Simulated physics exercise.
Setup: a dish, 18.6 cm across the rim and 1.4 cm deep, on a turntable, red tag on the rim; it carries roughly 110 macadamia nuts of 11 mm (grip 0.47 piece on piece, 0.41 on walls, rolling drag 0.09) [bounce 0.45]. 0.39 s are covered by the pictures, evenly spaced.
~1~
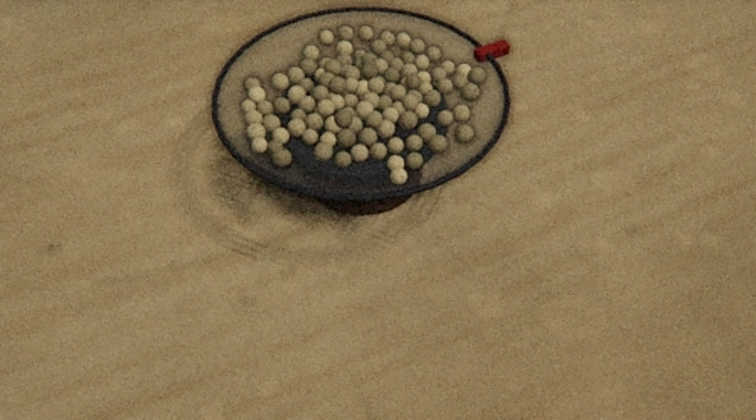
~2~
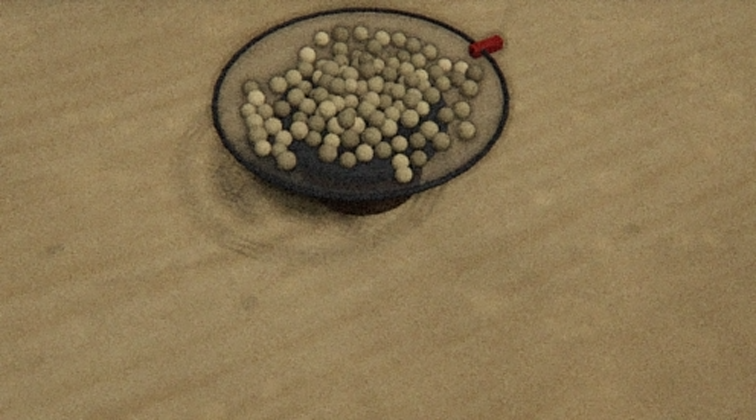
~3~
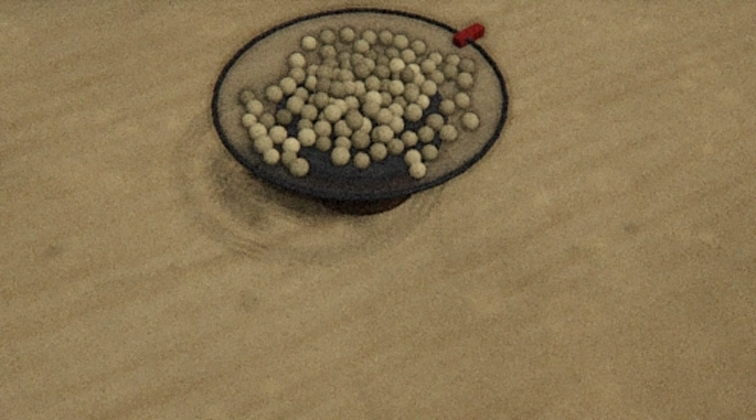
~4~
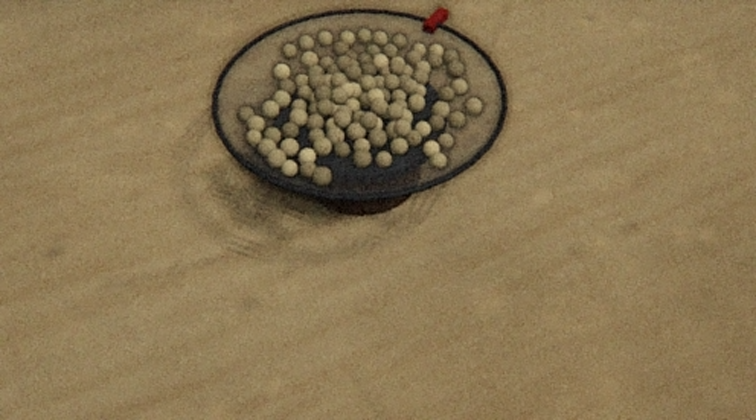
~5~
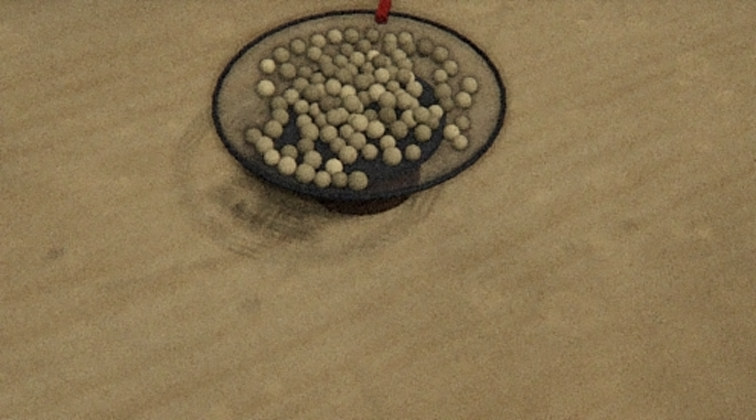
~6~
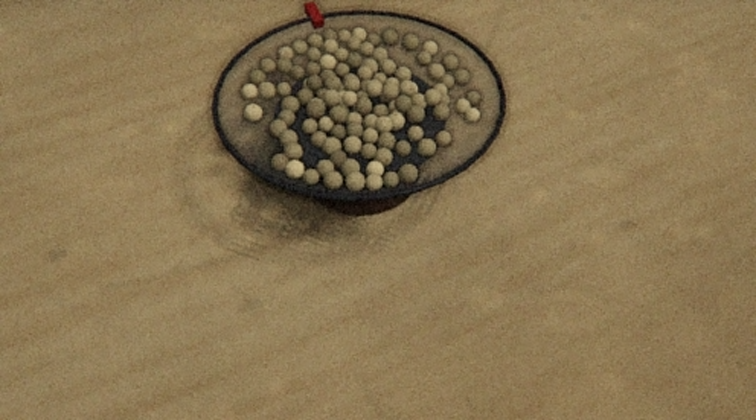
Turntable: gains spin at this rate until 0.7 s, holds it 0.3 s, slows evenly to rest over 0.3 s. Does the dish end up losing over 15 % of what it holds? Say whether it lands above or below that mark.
The share lands above the mark.
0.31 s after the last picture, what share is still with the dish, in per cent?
Of the load, around 100 in a hundred.
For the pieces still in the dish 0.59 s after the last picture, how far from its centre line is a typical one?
8.5 centimetres, about.
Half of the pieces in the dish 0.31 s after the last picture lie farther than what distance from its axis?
Close to 7.0 cm, I'd say.
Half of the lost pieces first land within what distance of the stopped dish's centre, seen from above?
16 cm.
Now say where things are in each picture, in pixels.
In the first picture, dish at (364, 199); turned 0 degrees, tag at (492, 49); top of the load at (403, 41).
In the second picture, dish at (364, 198); turned 3 degrees, tag at (486, 45); top of the load at (398, 40).
In the third picture, dish at (363, 198); turned 13 degrees, tag at (469, 33); top of the load at (400, 43).
In the fourth picture, dish at (363, 198); turned 30 degrees, tag at (436, 18); top of the load at (399, 42).
In the fifth picture, dish at (363, 198); turned 52 degrees, tag at (384, 8); top of the load at (390, 41).
In the sixth picture, dish at (362, 198); turned 82 degrees, tag at (314, 13); top of the load at (372, 41).
Then, 0.31 s after the last picture, dish 100 %; middle of the pieces not yet landed near (360, 98).
Then, 0.59 s after the last picture, dish 55 %, fallen behind where it stops 10 %, fallen left of where it stops 10 %, fallen right of where it stops 10 %, in the air 15 %; middle of the pieces not yet landed near (369, 102).
Then, 0.84 s after the last picture, dish 30 %, fallen in front of where it stops 20 %, fallen behind where it stops 15 %, fallen left of where it stops 15 %, fallen right of where it stops 20 %; middle of the pieces not yet landed near (337, 100).
Then, 1.07 s after the last picture, dish 30 %, fallen in front of where it stops 20 %, fallen behind where it stops 20 %, fallen left of where it stops 15 %, fallen right of where it stops 20 %; middle of the pieces not yet landed near (340, 105).
In the end, dish 30 %, fallen in front of where it stops 20 %, fallen behind where it stops 20 %, fallen left of where it stops 15 %, fallen right of where it stops 20 %.
